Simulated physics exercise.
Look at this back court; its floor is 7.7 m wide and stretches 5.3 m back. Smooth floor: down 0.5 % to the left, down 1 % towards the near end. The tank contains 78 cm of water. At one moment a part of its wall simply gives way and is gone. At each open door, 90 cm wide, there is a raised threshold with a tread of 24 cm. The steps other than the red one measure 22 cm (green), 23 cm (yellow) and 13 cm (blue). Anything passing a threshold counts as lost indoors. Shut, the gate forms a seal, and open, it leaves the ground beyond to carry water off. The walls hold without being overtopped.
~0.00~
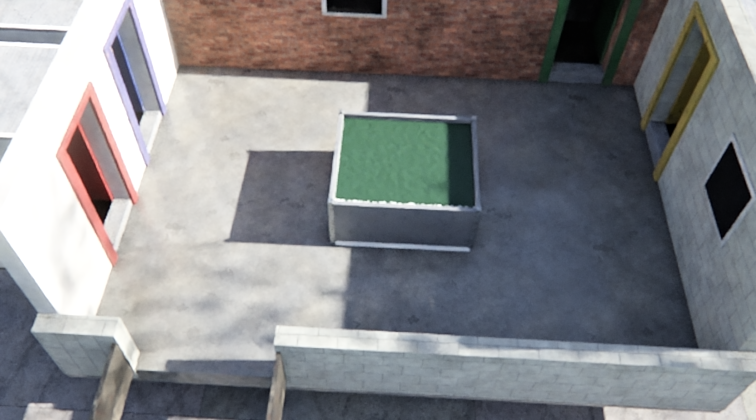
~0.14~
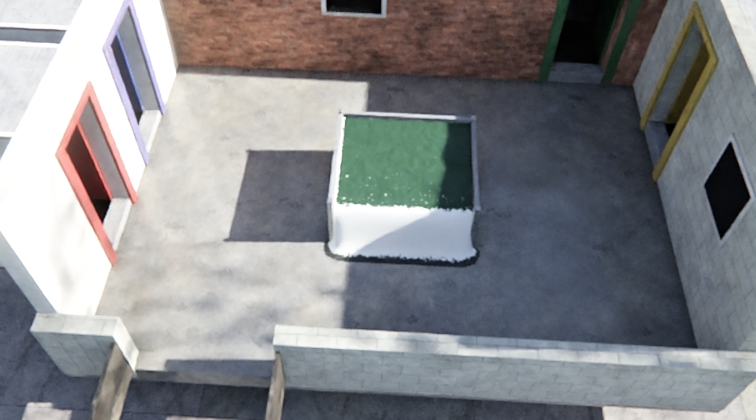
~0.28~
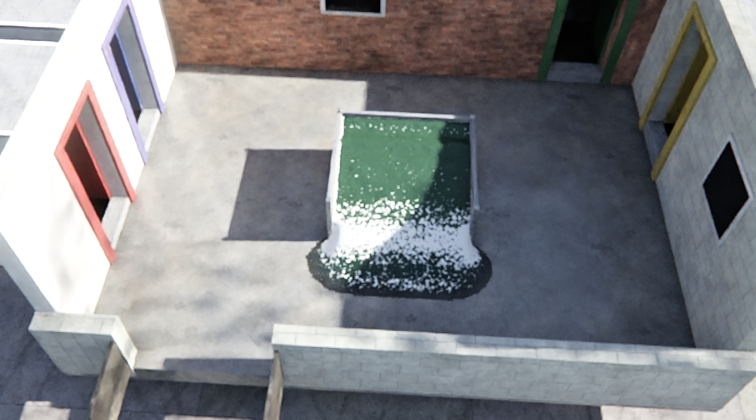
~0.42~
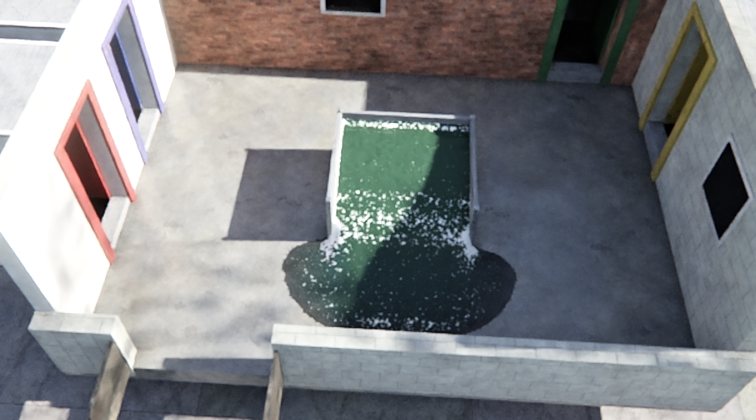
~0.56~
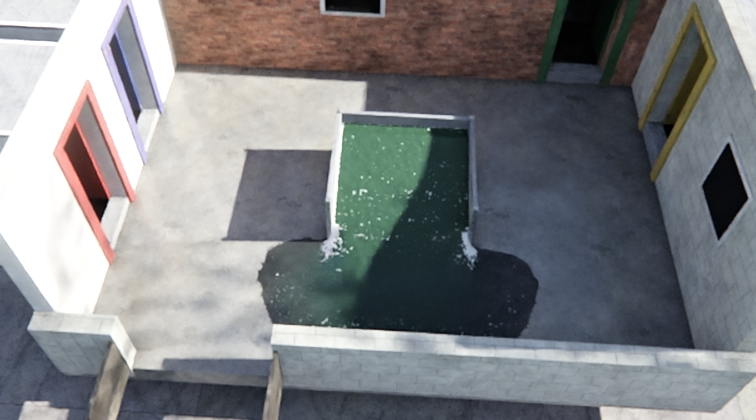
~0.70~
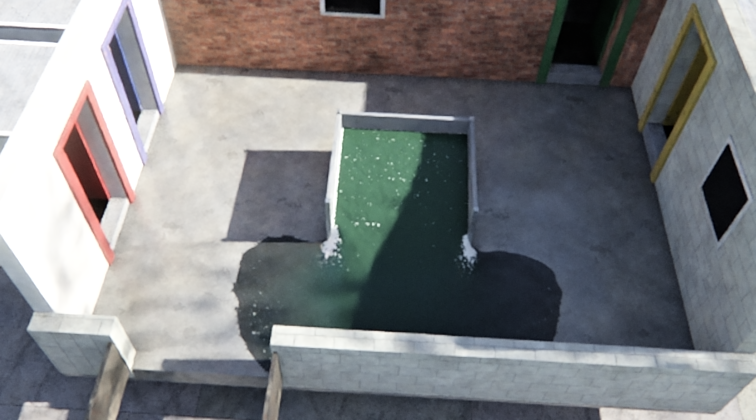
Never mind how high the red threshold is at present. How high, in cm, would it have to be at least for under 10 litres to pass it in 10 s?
At least about 11 cm.
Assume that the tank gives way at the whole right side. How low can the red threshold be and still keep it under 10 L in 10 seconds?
In that case you'd want it roughly 9.0 cm high.
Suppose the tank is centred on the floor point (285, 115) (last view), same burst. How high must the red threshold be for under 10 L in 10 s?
About 10.5 centimetres.
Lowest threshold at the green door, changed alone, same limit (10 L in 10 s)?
Green: Roughly 10.5 cm.
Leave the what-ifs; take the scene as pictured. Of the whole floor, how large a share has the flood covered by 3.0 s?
45 %.
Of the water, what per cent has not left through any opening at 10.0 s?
Roughly 80 in a hundred.
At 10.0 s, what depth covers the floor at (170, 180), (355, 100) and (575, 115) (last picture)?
First spot about 3 cm, second about 8 cm, third about 4 cm.
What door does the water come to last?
It is the green one.
After 1.4 s water covers 20 % of the floor, deepest (51 cm) near (385, 365); it has not reached the red door.
After 3.0 s water covers 45 % of the floor, deepest (30 cm) near (678, 382); 15 cm at the red door, 0 litres in over its 13 cm threshold.
After 10.0 s water covers 100 % of the floor, deepest (8 cm) near (349, 146); 4 cm at the red door, 3 litres in over its 13 cm threshold.
At the red door as built, the water arrived by 2.6 s and peaked near 15 cm at 3.0 s.
Run again over the same 10 s with other heights there, 17 litres in over 9.5 cm, 2 litres over 13.5 cm. The limit of 10 litres is kept from about 11 cm up.
